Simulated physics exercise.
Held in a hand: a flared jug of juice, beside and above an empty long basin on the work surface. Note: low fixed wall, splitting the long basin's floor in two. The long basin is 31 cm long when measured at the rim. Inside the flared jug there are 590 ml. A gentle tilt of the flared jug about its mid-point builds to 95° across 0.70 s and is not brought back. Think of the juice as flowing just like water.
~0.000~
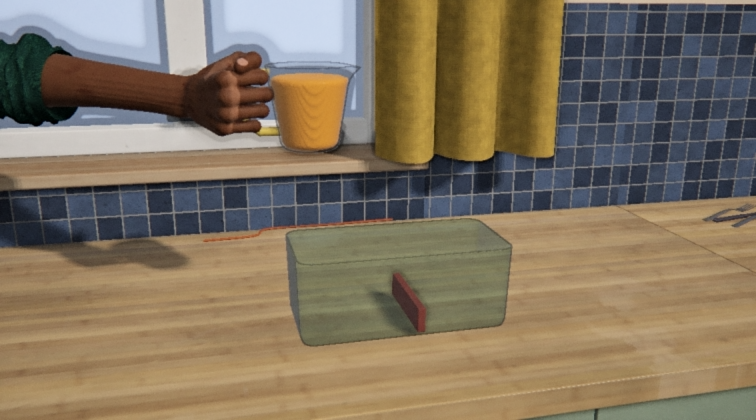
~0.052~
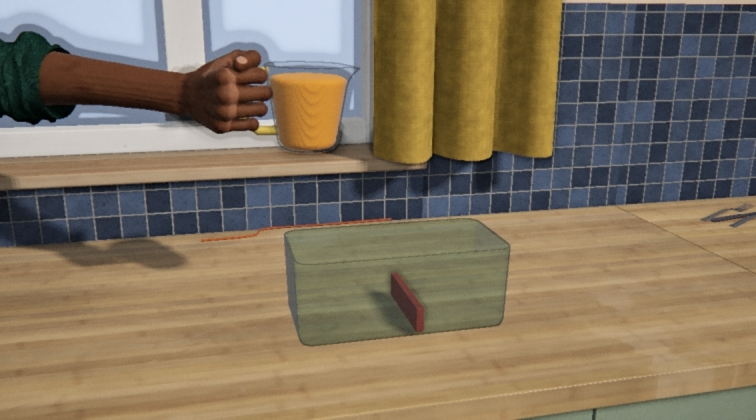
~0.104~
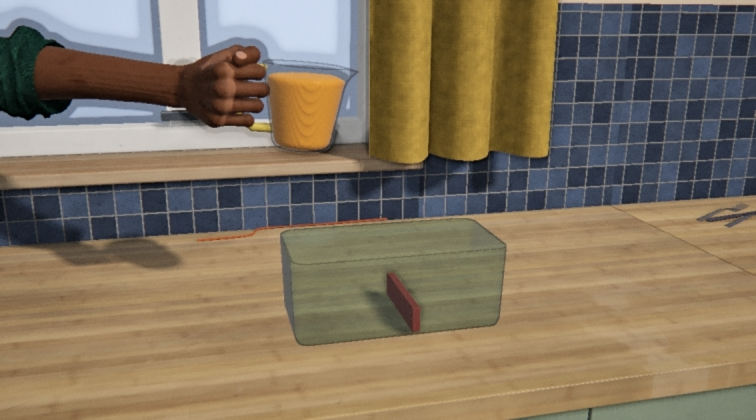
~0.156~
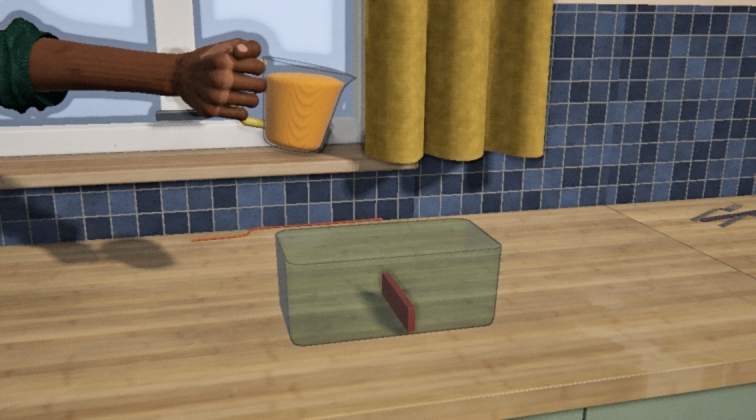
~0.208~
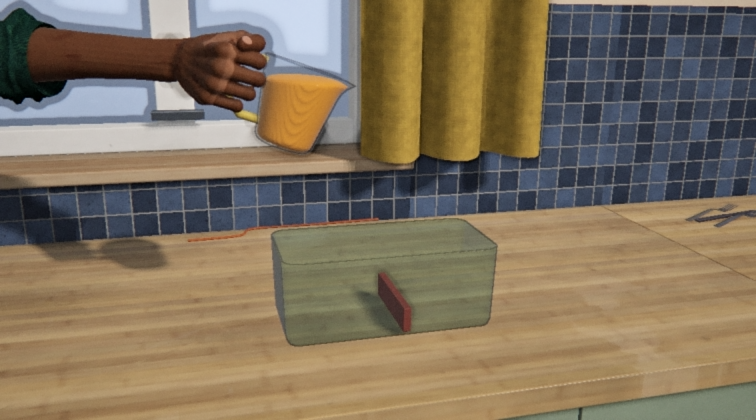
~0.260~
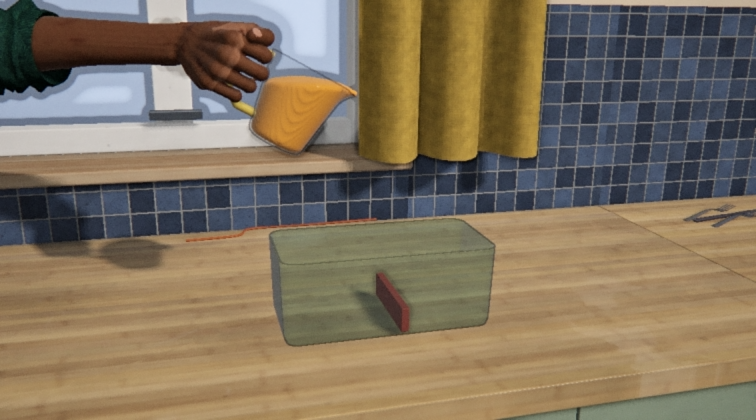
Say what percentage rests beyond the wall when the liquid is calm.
Roughly 72 per cent rests beyond the wall.
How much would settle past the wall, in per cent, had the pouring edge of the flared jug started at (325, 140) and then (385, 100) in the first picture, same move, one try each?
Try 1: Approx. 10 %; try 2: Approx. 90 %.
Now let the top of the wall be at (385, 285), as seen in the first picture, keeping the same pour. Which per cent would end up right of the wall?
That would be about 95 in a hundred, I'd say.
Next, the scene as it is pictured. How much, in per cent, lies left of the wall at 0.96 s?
Roughly 22 percent.
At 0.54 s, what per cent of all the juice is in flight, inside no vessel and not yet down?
Share: Roughly 34 per cent.
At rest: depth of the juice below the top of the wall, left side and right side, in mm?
About 30 mm on the left, about 14 mm on the right.
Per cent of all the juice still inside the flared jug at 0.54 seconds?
Close to 54 in a hundred.
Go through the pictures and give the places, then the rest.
In the first frame, tilt 0°; pouring edge (361, 66); surface from (269, 78) to (347, 77); the long basin's rim runs from (291, 249) to (495, 233); the wall's top is at (408, 291).
In the second frame, tilt 1°; pouring edge (360, 67); surface from (268, 77) to (346, 77).
In the third frame, tilt 5°; pouring edge (359, 70); surface from (267, 76) to (344, 78).
In the fourth frame, tilt 11°; pouring edge (357, 77); surface from (265, 76) to (343, 81).
In the fifth frame, tilt 19°; pouring edge (356, 85); surface from (263, 79) to (345, 82).
In the sixth frame, tilt 29°; pouring edge (356, 96); surface from (262, 85) to (353, 90); 1 per cent is over the edge.
By 0.54 s the tilt is 84° and 55 per cent is still to pour, 1 is left of the wall and 10 right of it.
By 0.75 s the tilt is 95° and 14 per cent is still to pour, 13 is left of the wall and 49 right of it.
By 0.96 s the tilt is 95° and 2 per cent is still to pour, 21 is left of the wall and 71 right of it.
By 1.20 s the tilt is 95° and 0 per cent is still to pour, 26 is left of the wall and 71 right of it.
At rest 27 per cent lies left of the wall, 72 right of it and 2 outside.
